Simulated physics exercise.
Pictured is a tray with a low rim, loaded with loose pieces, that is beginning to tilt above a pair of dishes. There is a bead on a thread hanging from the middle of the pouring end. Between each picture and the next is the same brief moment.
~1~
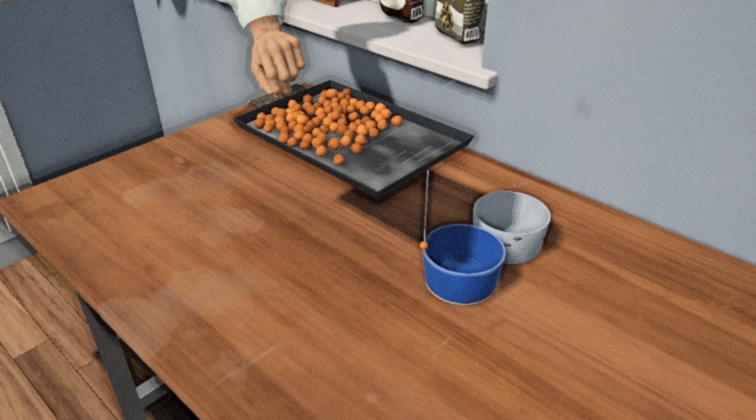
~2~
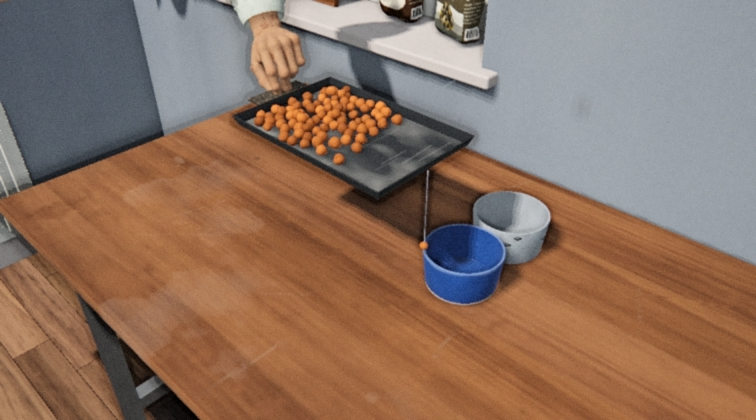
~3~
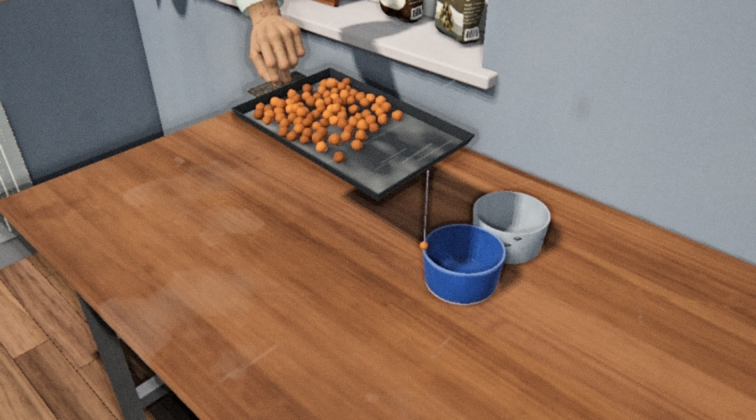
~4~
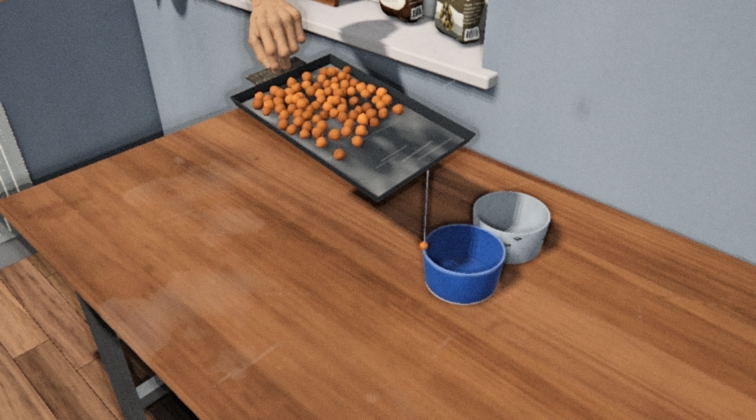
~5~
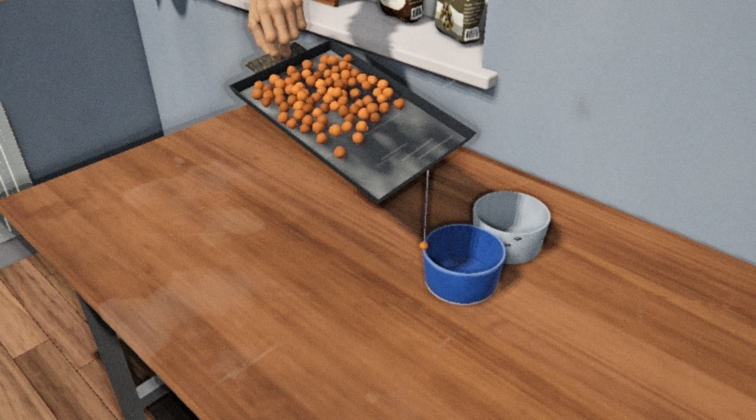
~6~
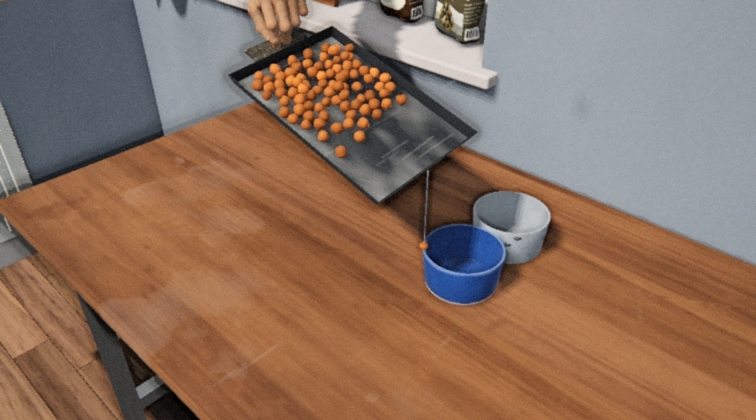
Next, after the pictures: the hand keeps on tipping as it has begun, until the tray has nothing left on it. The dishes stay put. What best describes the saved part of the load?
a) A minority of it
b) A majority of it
Option a: A minority of it.
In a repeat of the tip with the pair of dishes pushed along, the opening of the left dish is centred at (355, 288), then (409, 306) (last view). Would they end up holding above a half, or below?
Short of half and then the bulk of it.
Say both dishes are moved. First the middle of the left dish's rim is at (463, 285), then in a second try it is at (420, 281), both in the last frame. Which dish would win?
Taking the places in turn, it's the left side and then the left side.
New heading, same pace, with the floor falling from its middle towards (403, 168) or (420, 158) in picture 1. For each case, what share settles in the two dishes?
About 20 and 60 percent.
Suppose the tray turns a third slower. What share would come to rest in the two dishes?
I'd expect near 10 per cent.
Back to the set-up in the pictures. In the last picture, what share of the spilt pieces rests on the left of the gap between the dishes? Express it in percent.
That's about 80 per cent of the spill.
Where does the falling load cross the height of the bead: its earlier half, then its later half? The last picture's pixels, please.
Near (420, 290) to start, and near (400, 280) afterwards.
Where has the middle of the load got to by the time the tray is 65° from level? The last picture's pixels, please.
In the last view, the load is centred close to (399, 199).
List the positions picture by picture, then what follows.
In the first picture, corners of the pouring end at (378, 188) and (468, 136), level; middle of the load at (331, 118), coated peanuts; left dish at (496, 280); right dish at (542, 240); bead on its thread at (424, 246).
In the second picture, corners of the pouring end at (378, 189) and (468, 136), level; middle of the load at (331, 116).
In the third picture, corners of the pouring end at (378, 190) and (469, 135), tipped barely, lowest at the left corner; middle of the load at (331, 110).
In the fourth picture, corners of the pouring end at (378, 193) and (470, 133), tipped a little, lowest at the left corner; middle of the load at (331, 102).
In the fifth picture, corners of the pouring end at (379, 195) and (471, 132), tipped a little, lowest at the left corner; middle of the load at (332, 93).
In the sixth picture, corners of the pouring end at (379, 197) and (471, 131), tipped clearly, lowest at the left corner; middle of the load at (333, 86); left dish at (496, 280); right dish at (542, 240).
Soon after the last picture, tray tipped steeply; about half on the tray; a stray few in the left dish; a small part outside both; about a third in the air.
A little later, tray tipped past a quarter turn; a stray few in the left dish; nearly all outside both; a stray few in the air.
Later still, tray tipped past a quarter turn; a stray few in the left dish; nearly all outside both.
At rest, tray tipped past a quarter turn; a stray few in the left dish; none in the right dish; nearly all outside both.
